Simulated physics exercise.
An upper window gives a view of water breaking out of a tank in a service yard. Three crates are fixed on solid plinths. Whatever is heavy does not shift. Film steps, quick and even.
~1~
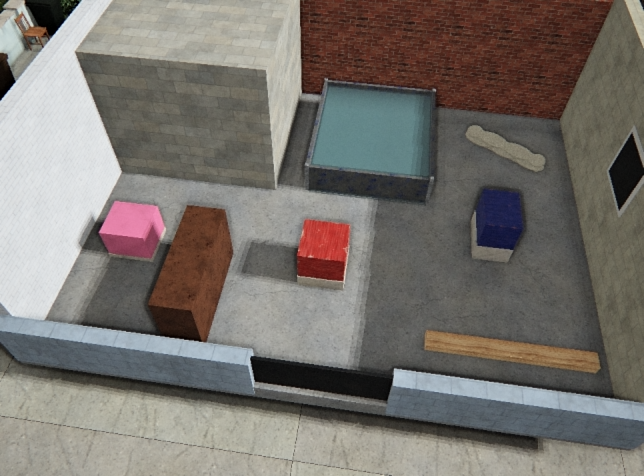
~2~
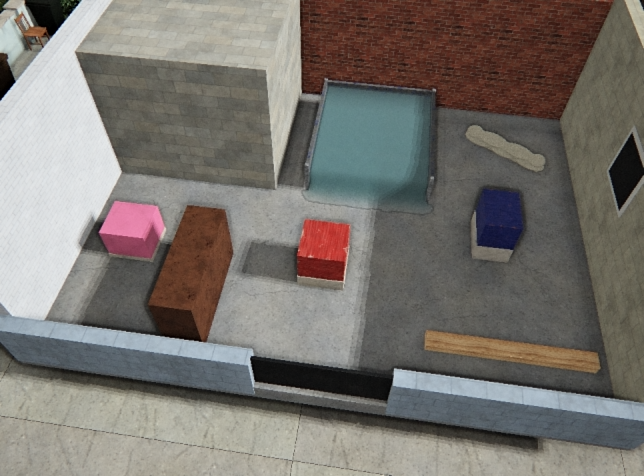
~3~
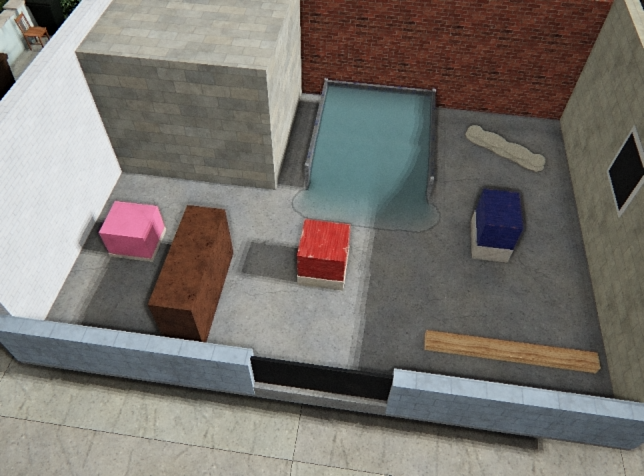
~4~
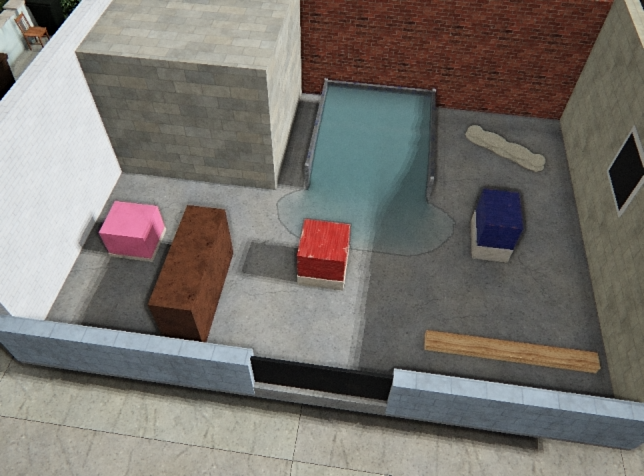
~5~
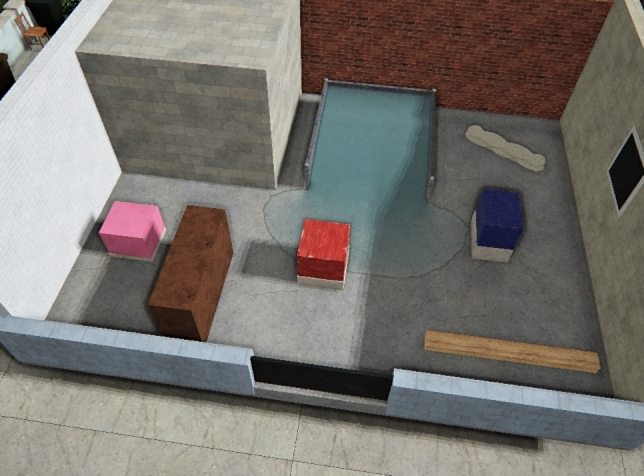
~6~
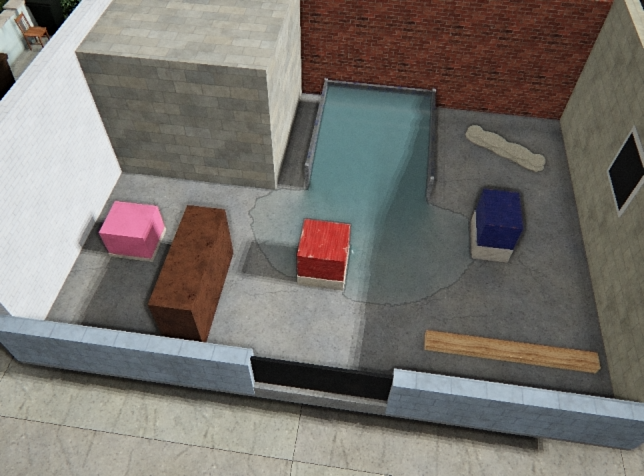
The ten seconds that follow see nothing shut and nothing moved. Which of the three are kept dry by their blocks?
In order: The blue crate ends up dry; the red crate ends up wet; the pink crate ends up wet.
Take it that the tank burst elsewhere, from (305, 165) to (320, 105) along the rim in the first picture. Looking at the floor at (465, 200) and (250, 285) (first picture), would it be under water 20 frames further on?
Going point by point, the first is high and dry and the second is waterlogged.
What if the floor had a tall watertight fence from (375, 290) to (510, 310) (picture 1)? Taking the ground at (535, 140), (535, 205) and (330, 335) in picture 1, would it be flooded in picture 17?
The first point comes out unwetted, the next unwetted, the last inundated.
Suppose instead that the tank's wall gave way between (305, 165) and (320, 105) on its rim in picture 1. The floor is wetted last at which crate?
That would be the blue-painted one, reached last.
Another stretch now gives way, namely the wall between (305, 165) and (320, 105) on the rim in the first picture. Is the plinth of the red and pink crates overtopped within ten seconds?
My reading: Red stays untouched, pink gets drenched.
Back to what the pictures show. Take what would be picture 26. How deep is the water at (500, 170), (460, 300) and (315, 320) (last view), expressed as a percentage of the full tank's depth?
Around 0, 14 and 4 %.
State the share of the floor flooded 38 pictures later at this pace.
I'd say 85 per cent.
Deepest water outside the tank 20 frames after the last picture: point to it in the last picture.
I would choose the pixel (602, 408).
A moment on, water covers 30 % of the floor; the blue crate water round its plinth, the red crate water round its plinth, the pink crate not reached.
Next, water covers 40 % of the floor; the blue crate water round its plinth, the red crate water round its plinth, the pink crate water round its plinth.
Then, water covers 60 % of the floor; the blue crate water round its plinth, the red crate water round its plinth, the pink crate water round its plinth.
Later, water covers 85 % of the floor; the blue crate water round its plinth, the red crate water round its plinth, the pink crate water round its plinth.
In the end, water covers 95 % of the floor; the blue crate stayed above the water, the red crate was topped, the pink crate was topped.
